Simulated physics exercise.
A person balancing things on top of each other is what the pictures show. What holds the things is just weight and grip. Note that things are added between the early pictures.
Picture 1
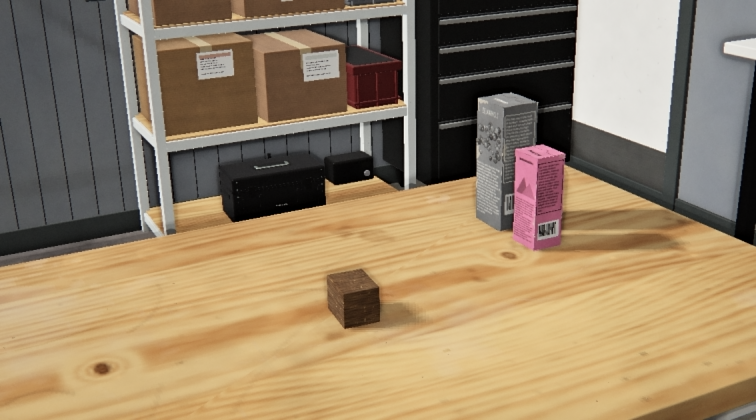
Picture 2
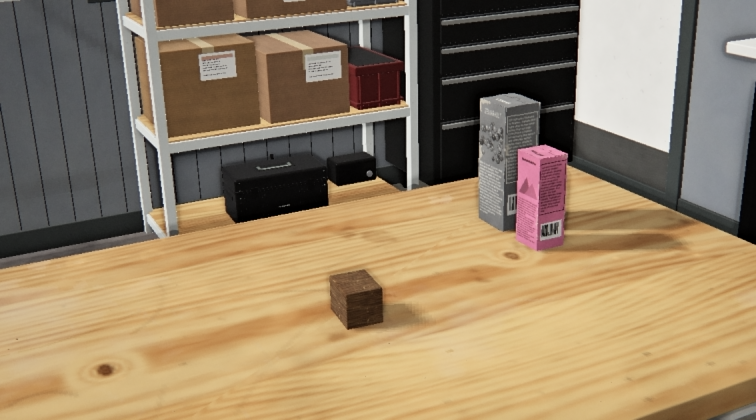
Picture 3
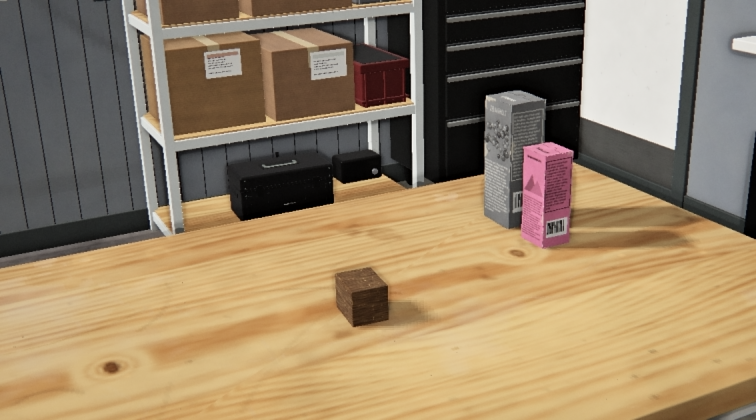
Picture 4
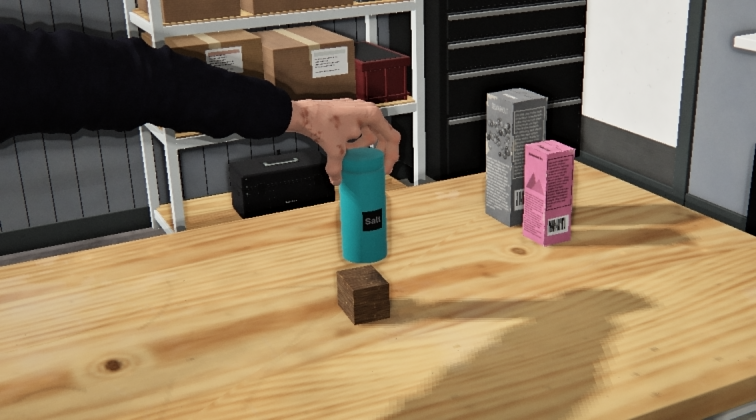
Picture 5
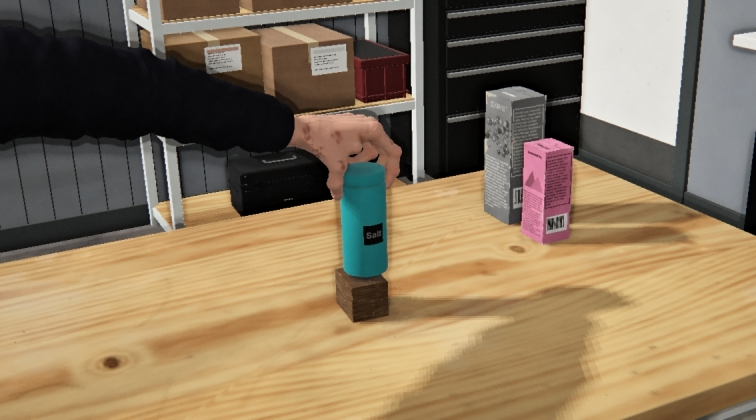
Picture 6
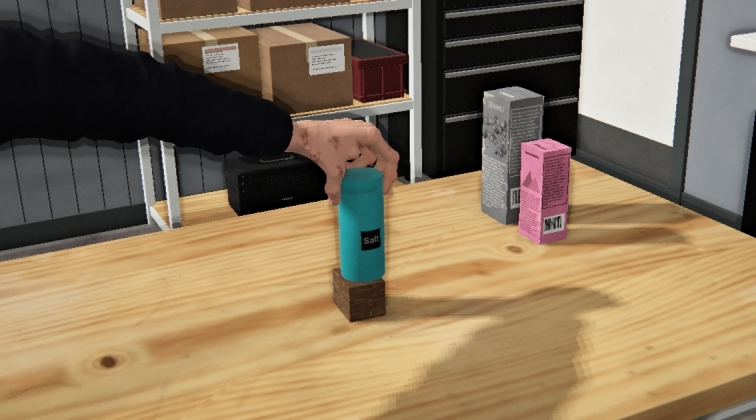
A hand reached in from the left holding a turquoise jar above a small brown block on a wooden table, then lowered it onto the block and kept hold, with grey and pink cartons standing nearby.
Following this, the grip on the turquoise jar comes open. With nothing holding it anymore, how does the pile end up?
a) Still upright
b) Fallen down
a.
Then, 0.90 s on from there, no change.
Then, 2.00 s on from there, turquoise jar resting near (362, 225).
In the end, all 4 unmoved. At the end, from the last picture's camera, turquoise jar near (362, 225). The pile holds.
